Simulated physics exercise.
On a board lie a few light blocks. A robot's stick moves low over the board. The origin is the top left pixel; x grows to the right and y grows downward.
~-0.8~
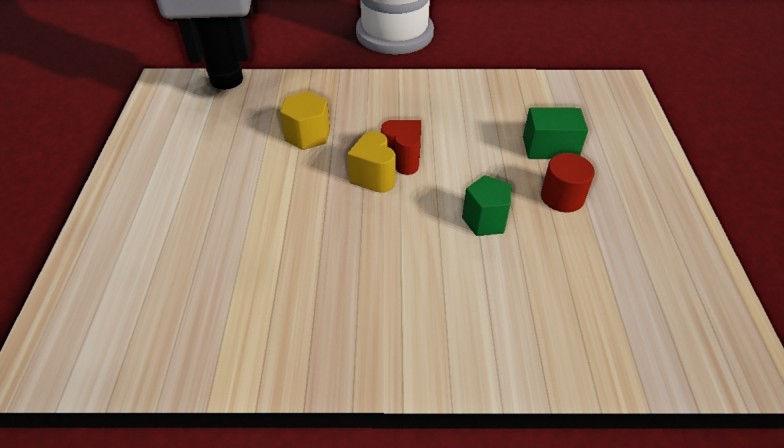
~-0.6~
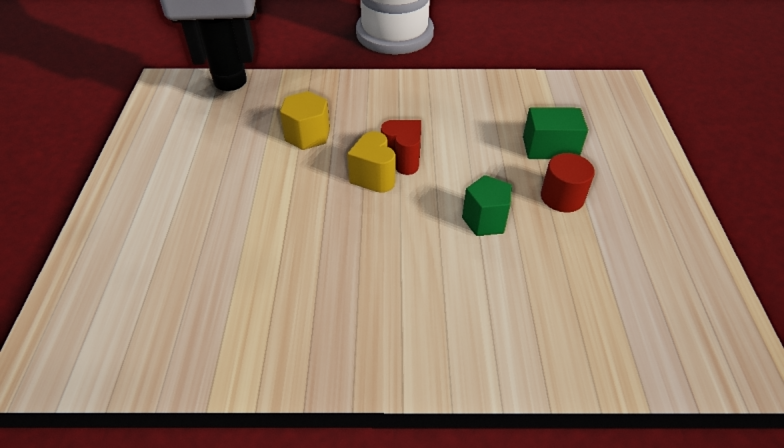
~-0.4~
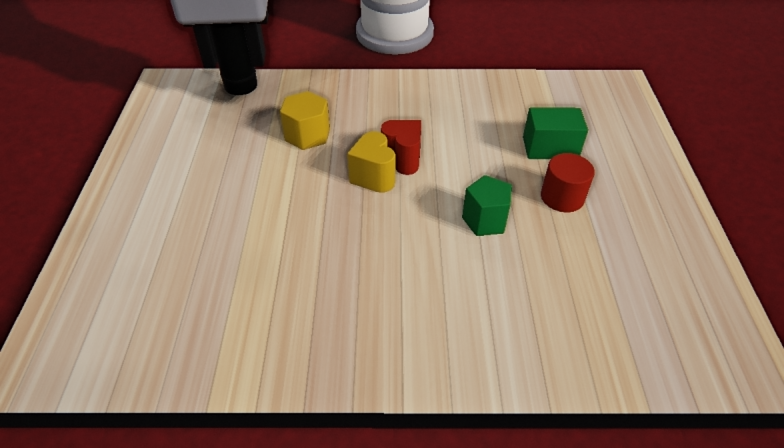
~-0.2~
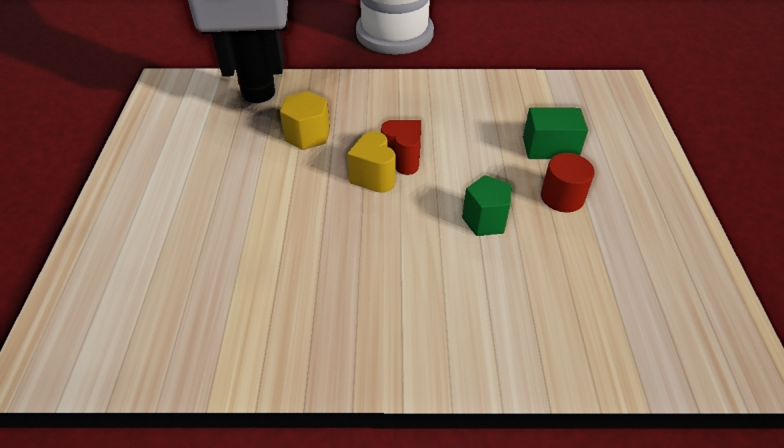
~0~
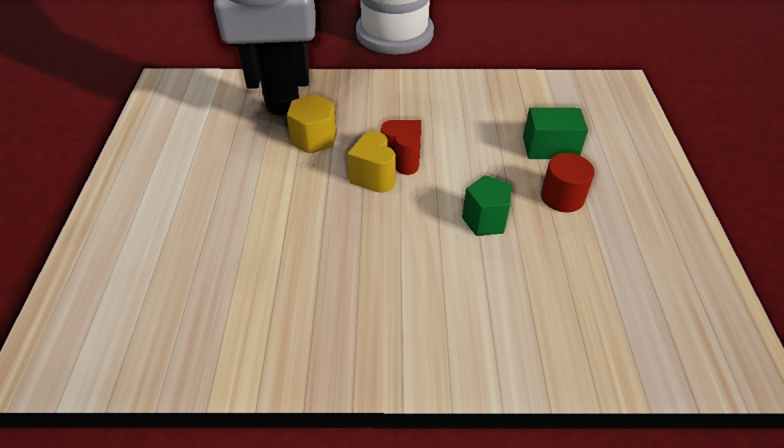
A robot arm's black stick hangs over the upper left of a pale wooden board on a red surface, seen from above at an angle by a still camera. A yellow hexagonal block, touching yellow and red hearts, and a green block, red cylinder and green pentagonal block sit rightward. The stick slides right and slightly nearer, then nudges the yellow hexagonal block slightly right.
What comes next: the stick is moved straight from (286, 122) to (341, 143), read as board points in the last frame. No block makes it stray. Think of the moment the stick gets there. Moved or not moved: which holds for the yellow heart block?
Gets moved.
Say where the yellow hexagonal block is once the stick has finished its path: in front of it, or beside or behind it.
I think it holds its spot in front.
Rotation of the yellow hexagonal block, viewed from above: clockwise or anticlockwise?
That block twists clockwise.
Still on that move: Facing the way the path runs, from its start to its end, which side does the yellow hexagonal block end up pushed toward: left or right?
Its shift is rightward.
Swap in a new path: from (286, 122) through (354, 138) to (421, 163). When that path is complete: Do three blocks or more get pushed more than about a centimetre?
My answer is yes.
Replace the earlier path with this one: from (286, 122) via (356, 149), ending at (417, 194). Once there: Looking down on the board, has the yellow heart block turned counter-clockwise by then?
Going by the path, no.
On the path given first. Halfway along, stick (311, 117); yellow hexagonal block (337, 122).
At the end, stick (339, 127); yellow hexagonal block (360, 137), turned 30° clockwise; yellow heart block (388, 158); red heart block not moved.
